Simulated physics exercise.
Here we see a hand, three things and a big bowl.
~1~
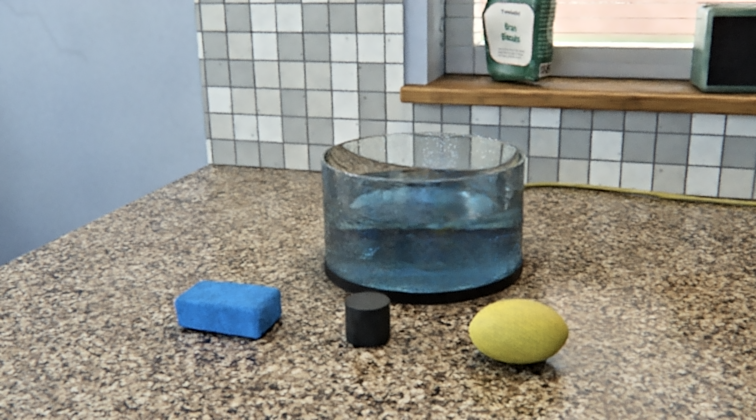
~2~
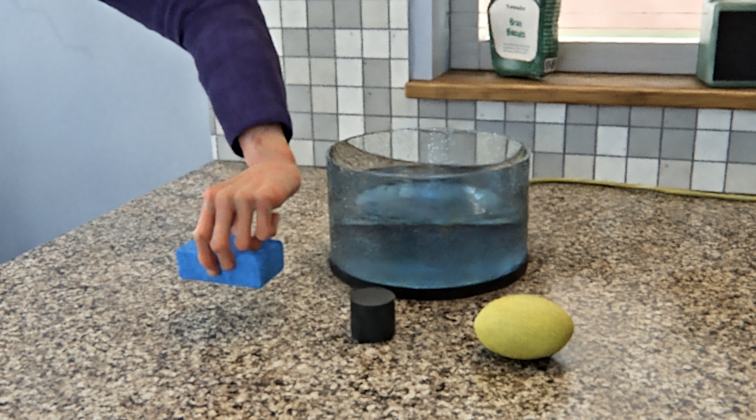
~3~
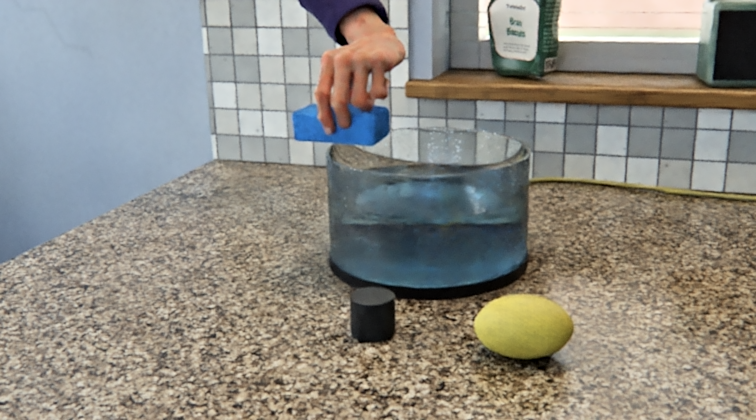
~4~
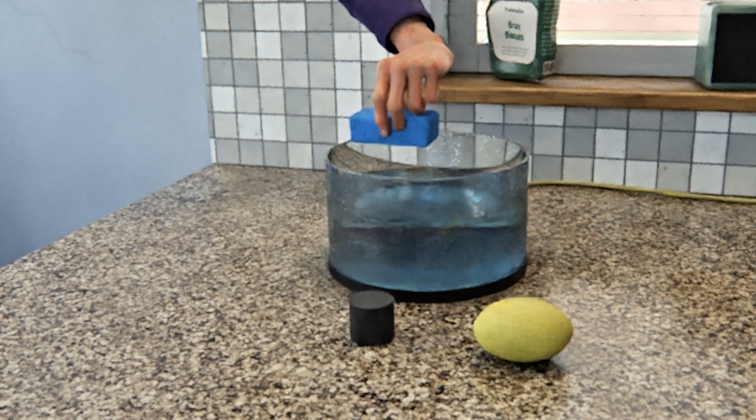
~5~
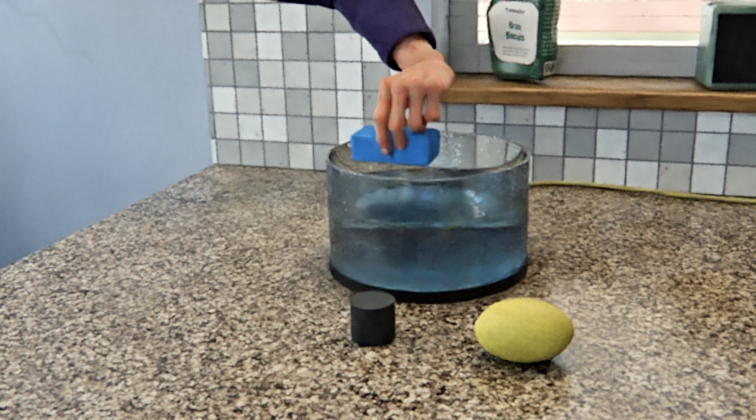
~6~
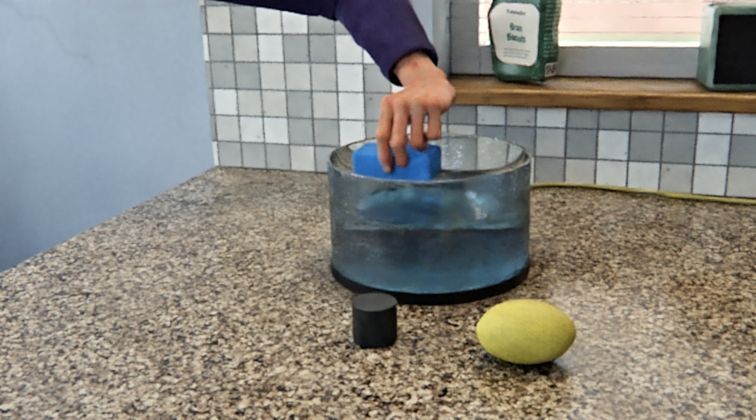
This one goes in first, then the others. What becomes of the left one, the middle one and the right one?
Obs. - left is buoyant; middle heads down; right is buoyant.
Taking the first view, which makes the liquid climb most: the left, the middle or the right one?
That would be the one at the far right, I'd say.
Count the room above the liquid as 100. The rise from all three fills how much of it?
14 in a hundred.
Shortly, the sponge bobs at the top.
Then, the iron weight ends at the bottom.
At the finish, the lemon bobs at the top; afloat, sponge and lemon.
